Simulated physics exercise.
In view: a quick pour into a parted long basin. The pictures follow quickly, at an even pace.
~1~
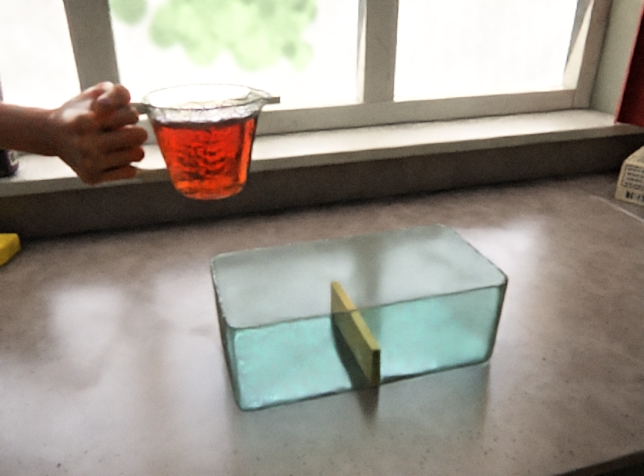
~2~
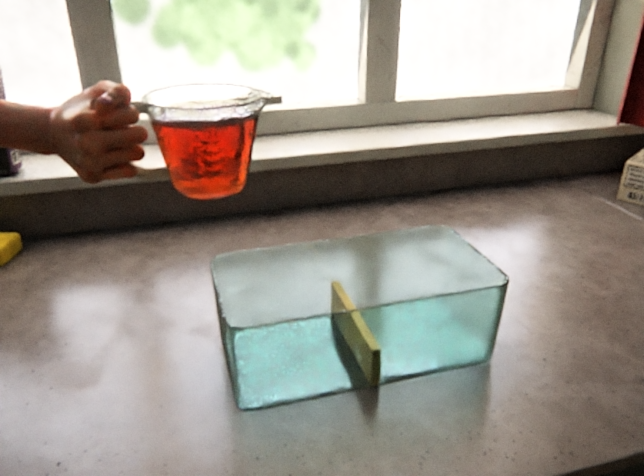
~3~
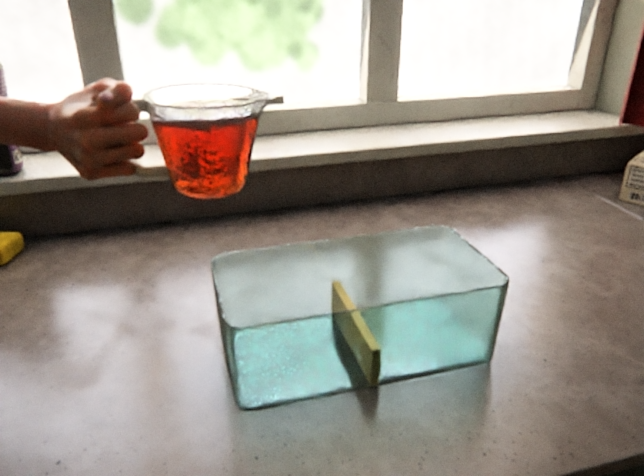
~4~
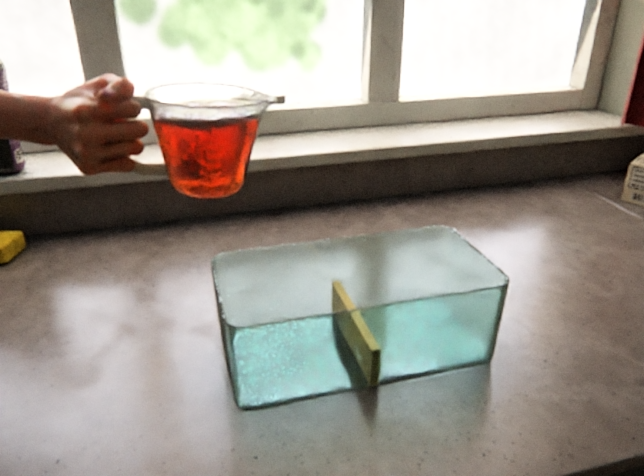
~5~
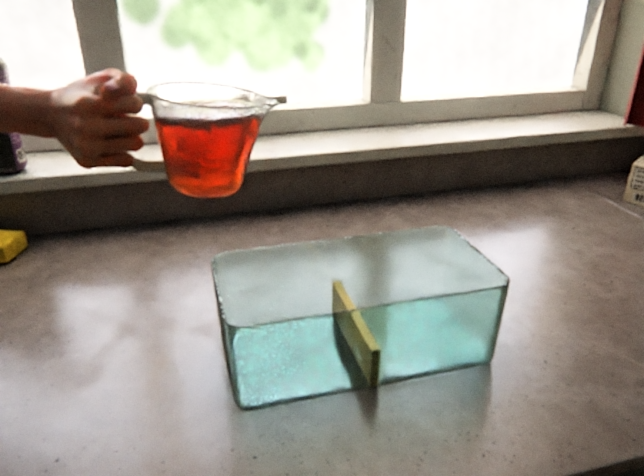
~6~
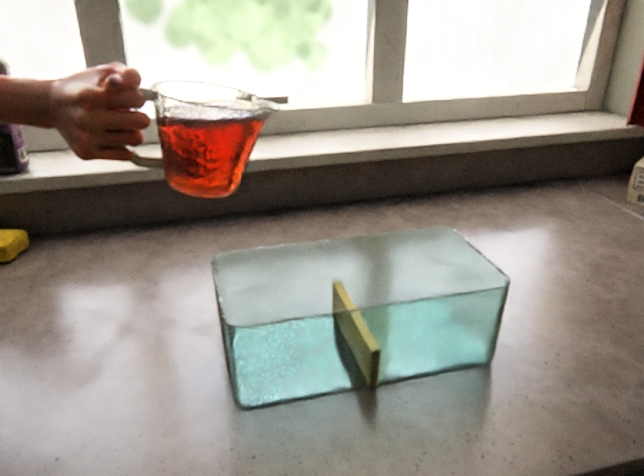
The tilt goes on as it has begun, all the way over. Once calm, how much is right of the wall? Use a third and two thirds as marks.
It comes to under a third.
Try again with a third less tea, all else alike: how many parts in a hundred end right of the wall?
Near 5 %.
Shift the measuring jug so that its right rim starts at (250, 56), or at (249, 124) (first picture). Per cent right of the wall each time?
The first gives 5 %, the second 5 %.
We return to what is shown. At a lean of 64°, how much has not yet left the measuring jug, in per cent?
Roughly 65 in a hundred.
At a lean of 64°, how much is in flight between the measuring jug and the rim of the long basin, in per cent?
It comes to 25 per cent or so.
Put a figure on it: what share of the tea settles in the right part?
Near 10 %.
A moment on, the measuring jug is tipped part way and 65 per cent is still to pour, 9 is left of the wall and 0 right of it.
Next, the measuring jug is tipped on its side and 10 per cent is still to pour, 62 is left of the wall and 9 right of it.
Then the measuring jug is tipped right over and 0 per cent is still to pour, 86 is left of the wall and 11 right of it.
Later the measuring jug is tipped right over and 0 per cent is still to pour, 86 is left of the wall and 11 right of it.
In the end 86 per cent lies left of the wall, 11 right of it and 2 outside.
